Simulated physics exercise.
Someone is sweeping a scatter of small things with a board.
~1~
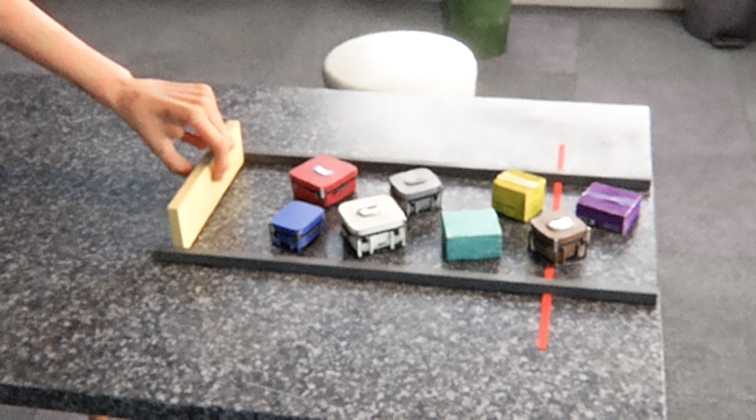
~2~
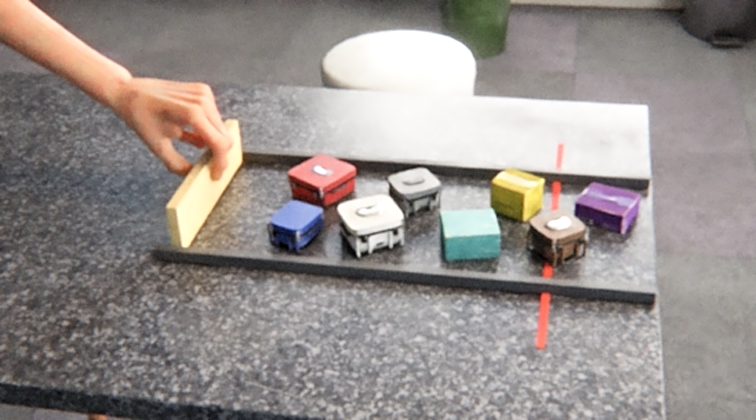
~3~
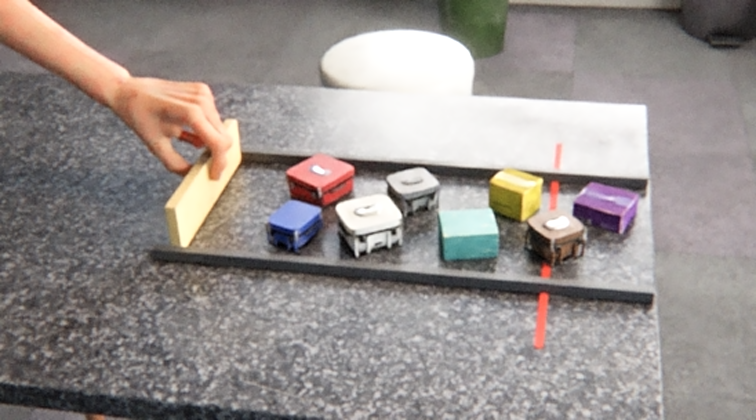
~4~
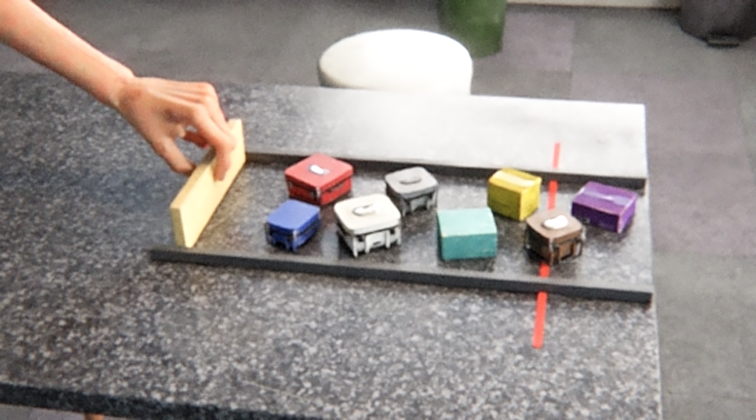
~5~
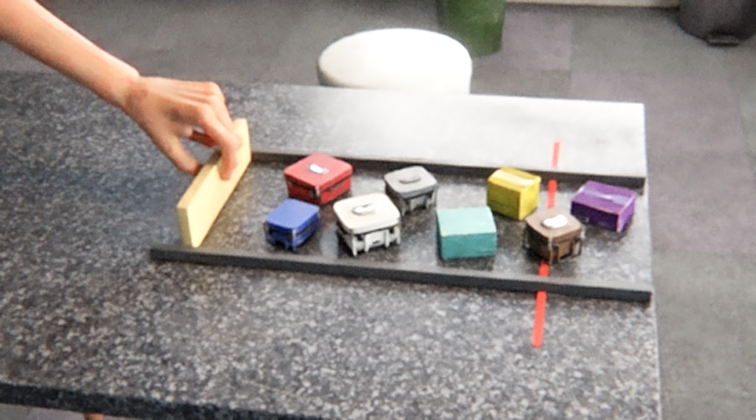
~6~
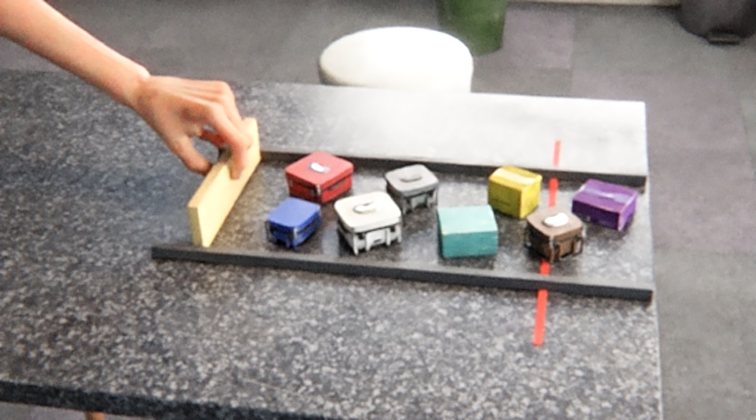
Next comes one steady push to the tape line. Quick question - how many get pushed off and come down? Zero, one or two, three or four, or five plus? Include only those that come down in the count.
Three up to four drop.
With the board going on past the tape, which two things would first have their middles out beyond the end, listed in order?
Listed earliest first, the brown case comes before the purple box.
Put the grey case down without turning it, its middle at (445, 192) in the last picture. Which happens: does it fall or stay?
From there it stays put.
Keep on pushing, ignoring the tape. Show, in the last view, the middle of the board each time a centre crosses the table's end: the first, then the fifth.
At (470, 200) for the first, at (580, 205) for the fifth.
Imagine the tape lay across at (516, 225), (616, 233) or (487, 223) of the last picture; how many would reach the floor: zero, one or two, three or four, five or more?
Either one or two; five or over; 1 or 2.
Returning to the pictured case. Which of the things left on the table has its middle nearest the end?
That would be the grey case.
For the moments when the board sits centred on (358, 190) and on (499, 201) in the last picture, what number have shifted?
The count reaches 5 first and 8 second.
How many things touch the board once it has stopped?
The count in contact is 2.
Soon after, none off yet; purple box at rest near (604, 204); brown case at rest near (554, 234); yellow box at rest near (514, 191).
Then, none off yet; purple box moving near (609, 205); brown case moved about its own width near (613, 242); yellow box moved about its own width near (559, 194).
By the end, the number that fall off is three or four; fallen, turquoise block, yellow box, brown case and purple box.
